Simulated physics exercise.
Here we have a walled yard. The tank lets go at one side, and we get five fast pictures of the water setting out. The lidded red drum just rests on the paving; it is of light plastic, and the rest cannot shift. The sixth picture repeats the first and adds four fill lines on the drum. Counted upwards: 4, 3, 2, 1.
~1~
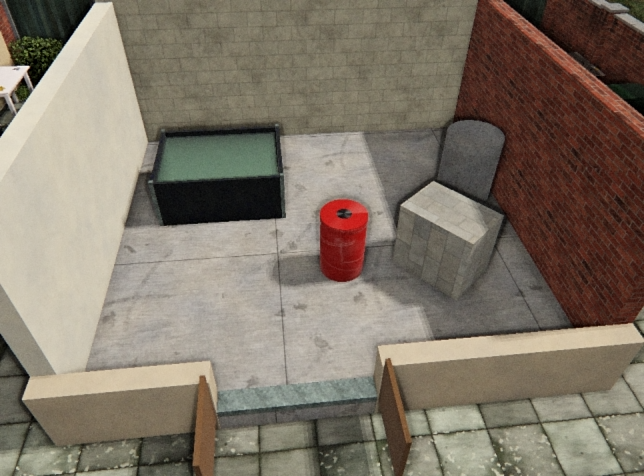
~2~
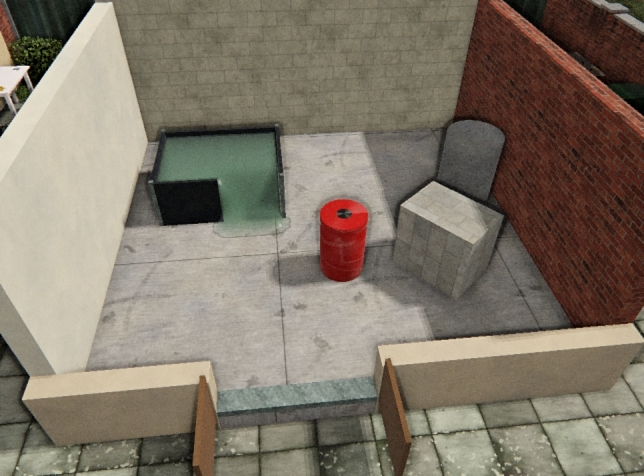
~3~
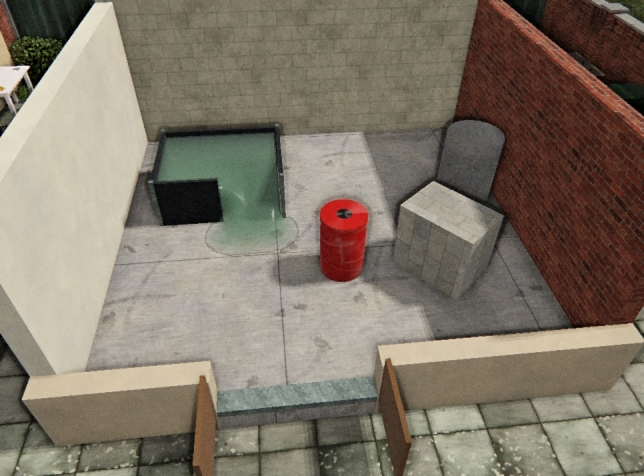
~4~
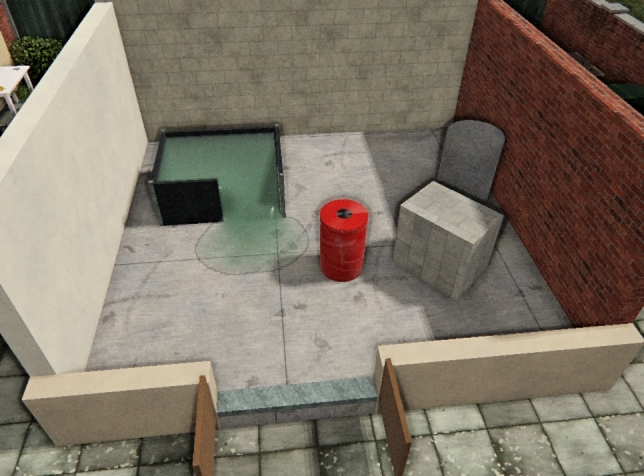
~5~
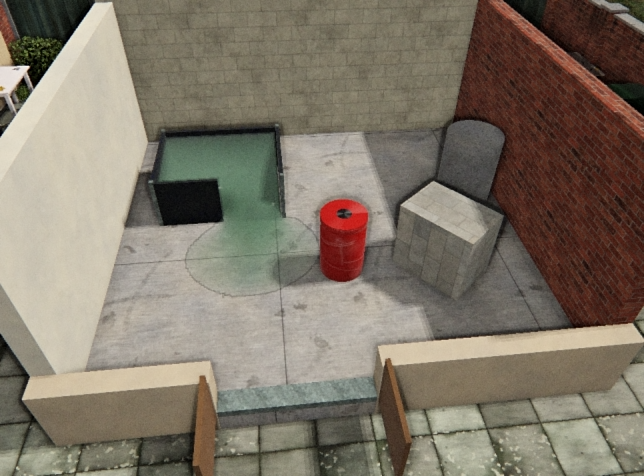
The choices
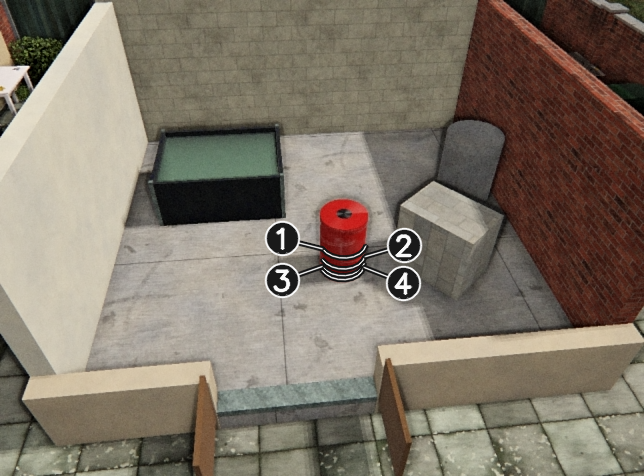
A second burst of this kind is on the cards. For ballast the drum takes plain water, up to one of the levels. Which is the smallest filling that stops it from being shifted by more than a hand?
I would pick level 2.
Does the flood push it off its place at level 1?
No, not at all.
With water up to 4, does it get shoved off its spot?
Yes, that goes wrong.
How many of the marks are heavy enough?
Two of the four.
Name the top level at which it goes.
3 it is.
On the marked copy, 1 at (346, 258); 2 at (345, 268); 3 at (345, 275); 4 at (345, 279); from the bottom up 4, 3, 2, 1.
Choosing 1, it does not move.
Choosing 2, it does not move.
Choosing 3, it is pushed about its own width away.
Choosing 4, it is pushed about 3 times its own width away.
